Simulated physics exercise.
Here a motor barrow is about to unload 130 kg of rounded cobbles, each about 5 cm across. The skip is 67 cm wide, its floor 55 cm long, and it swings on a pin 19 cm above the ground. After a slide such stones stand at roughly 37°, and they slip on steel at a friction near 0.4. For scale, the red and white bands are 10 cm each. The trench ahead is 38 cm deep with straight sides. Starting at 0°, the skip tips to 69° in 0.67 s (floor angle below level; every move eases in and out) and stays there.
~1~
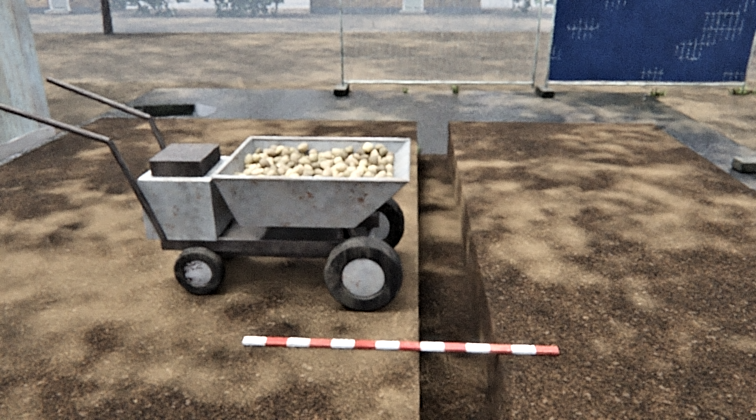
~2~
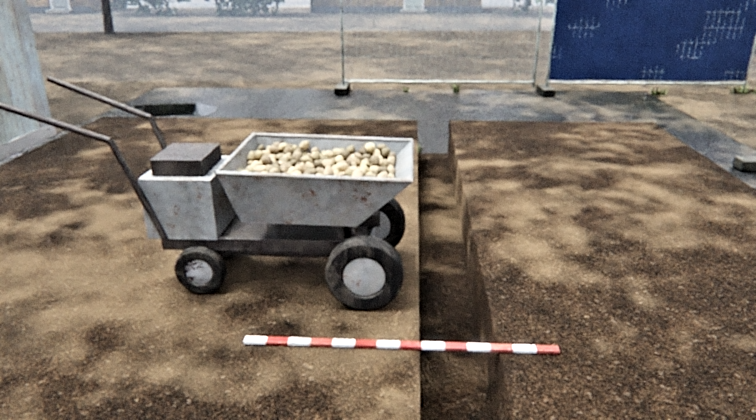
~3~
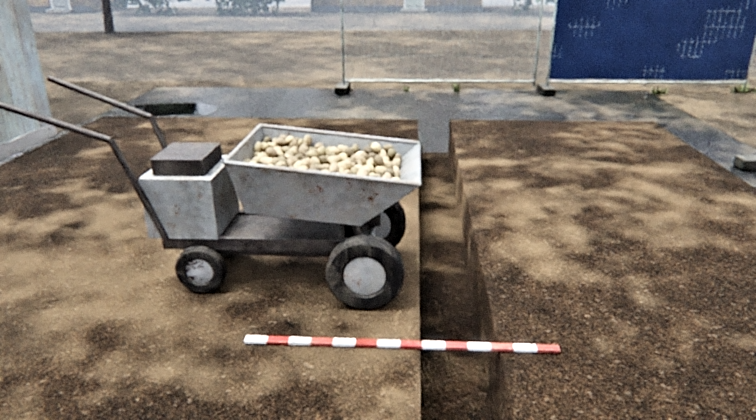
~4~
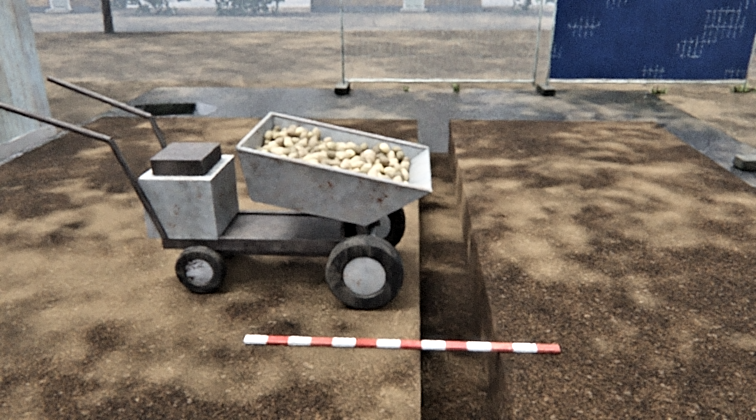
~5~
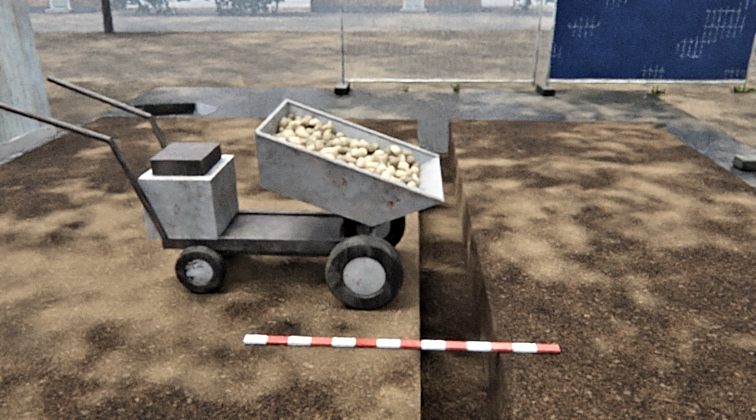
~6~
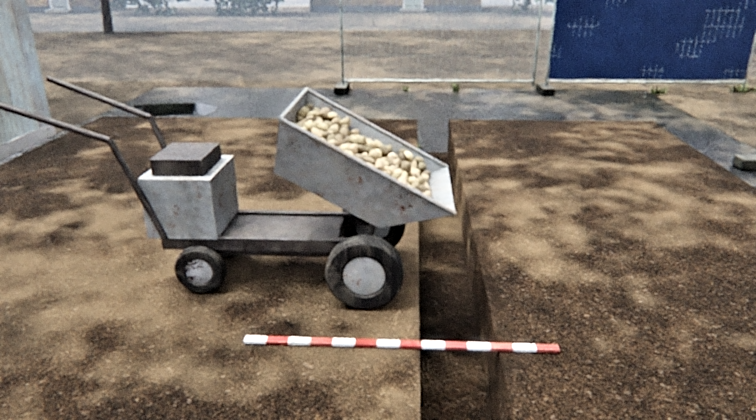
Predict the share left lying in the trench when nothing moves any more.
Close to 20 in a hundred.
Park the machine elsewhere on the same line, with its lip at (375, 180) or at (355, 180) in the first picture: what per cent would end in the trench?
First some 50, then 70 per cent.
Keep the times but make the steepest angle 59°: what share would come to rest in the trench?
Then about 30 per cent.
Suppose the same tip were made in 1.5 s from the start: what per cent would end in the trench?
Then about 30 per cent.
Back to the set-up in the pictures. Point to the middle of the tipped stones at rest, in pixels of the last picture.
Around (536, 277).
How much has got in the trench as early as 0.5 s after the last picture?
About 0 per cent by then.
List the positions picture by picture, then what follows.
In the first picture, lip at (408, 181), floor tilted 0°, highest stones at (343, 154).
In the second picture, lip at (412, 181), floor tilted 2°, highest stones at (313, 150).
In the third picture, lip at (420, 185), floor tilted 6°, highest stones at (281, 143).
In the fourth picture, lip at (431, 191), floor tilted 12°, highest stones at (283, 134).
In the fifth picture, lip at (444, 201), floor tilted 20°, highest stones at (297, 123).
In the sixth picture, lip at (455, 214), floor tilted 29°, highest stones at (311, 114).
Then, 0.2 s after the last picture the floor is at 58°, 100 % in the skip; the foremost stones are at (462, 223).
Then, 0.5 s after the last picture the floor is at 69°, 71 % in the skip, 2 % in the trench, 26 % past the trench; the foremost stones are at (539, 280).
Then, 0.8 s after the last picture the floor is at 69°, 12 % in the skip, 8 % in the trench, 80 % past the trench; the foremost stones are at (657, 266).
Then, 2.8 s after the last picture the floor is at 69°, 0 % in the skip, 20 % in the trench, 80 % past the trench; the foremost stones are past the picture's edge.
